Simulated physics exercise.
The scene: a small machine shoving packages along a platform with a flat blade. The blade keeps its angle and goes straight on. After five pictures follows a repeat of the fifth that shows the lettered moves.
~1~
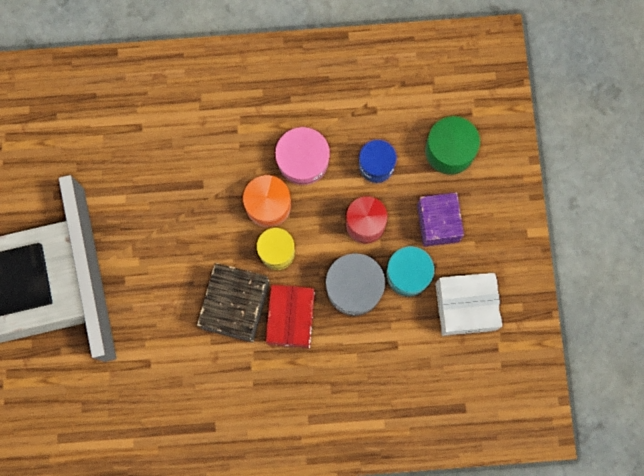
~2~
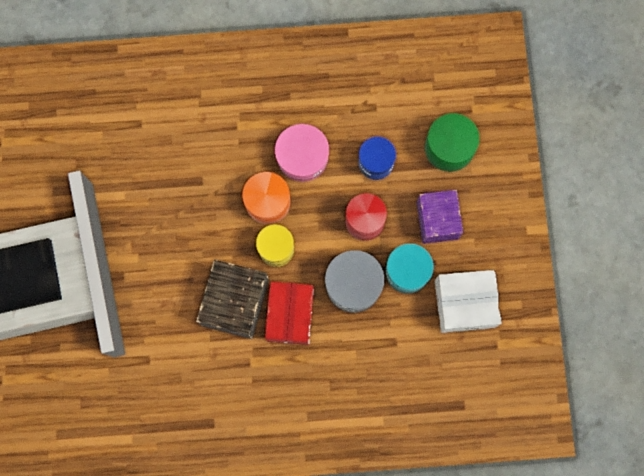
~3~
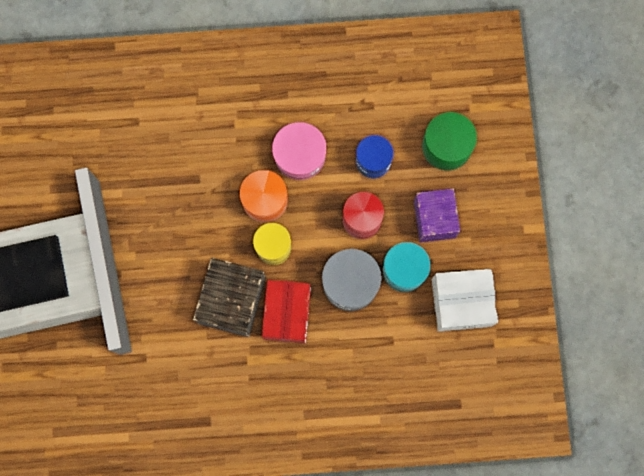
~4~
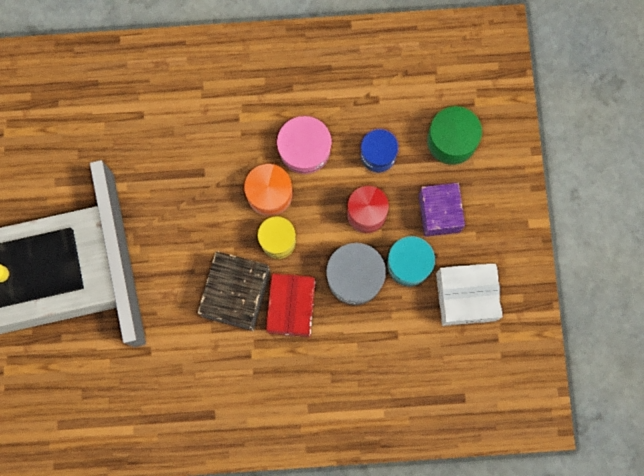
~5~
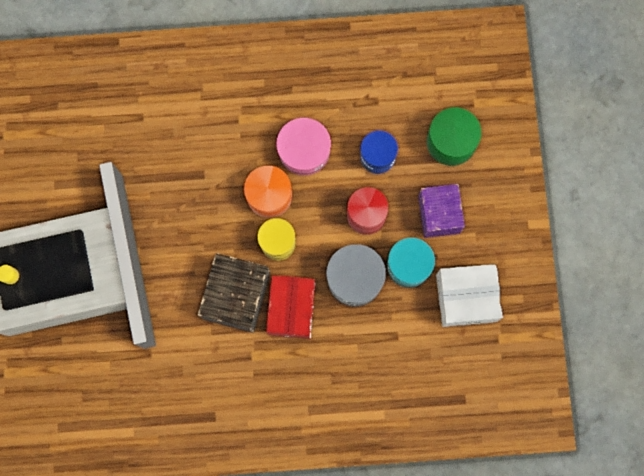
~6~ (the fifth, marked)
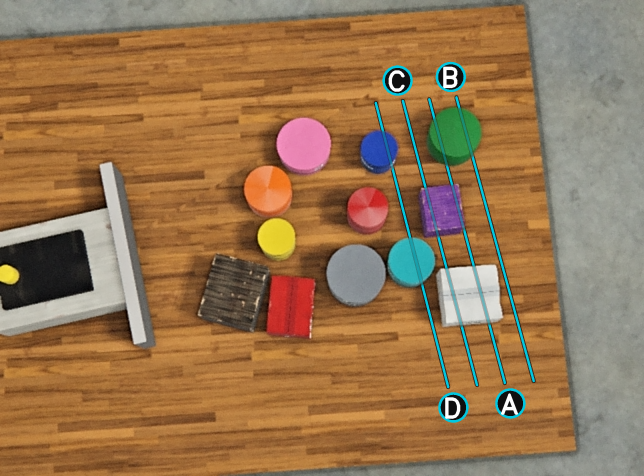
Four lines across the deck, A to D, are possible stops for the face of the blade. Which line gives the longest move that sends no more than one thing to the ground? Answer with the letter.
D is the last line within the limit.
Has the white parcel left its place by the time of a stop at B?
By then, yes.
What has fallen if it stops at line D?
It is the turquoise pail.
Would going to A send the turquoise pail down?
By then, yes.
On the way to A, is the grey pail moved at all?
Yes.
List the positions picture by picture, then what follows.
Yellow pail (277, 249); purple crate (440, 220); pink pail (303, 157), in the first picture.
Robot (18, 277); turquoise pail (409, 269), in the second picture.
Robot (25, 274); red parcel (287, 312), in the third picture.
Robot (40, 266); green canister (454, 136), in the fourth picture.
Robot (50, 268); blue pail (378, 153); grey pail (356, 276); white parcel (469, 296), in the fifth picture.
On the copy, A at (466, 237); B at (494, 235); C at (439, 239); D at (411, 241).
On D. First, robot (154, 261); turquoise pail (419, 263); red parcel (322, 292).
Then, robot (257, 254); turquoise pail (511, 231); white parcel (490, 302).
Finally, robot (338, 248); turquoise pail over the edge; white parcel (555, 307); one fallen.
By contrast, A drops three; B drops five; C drops three.
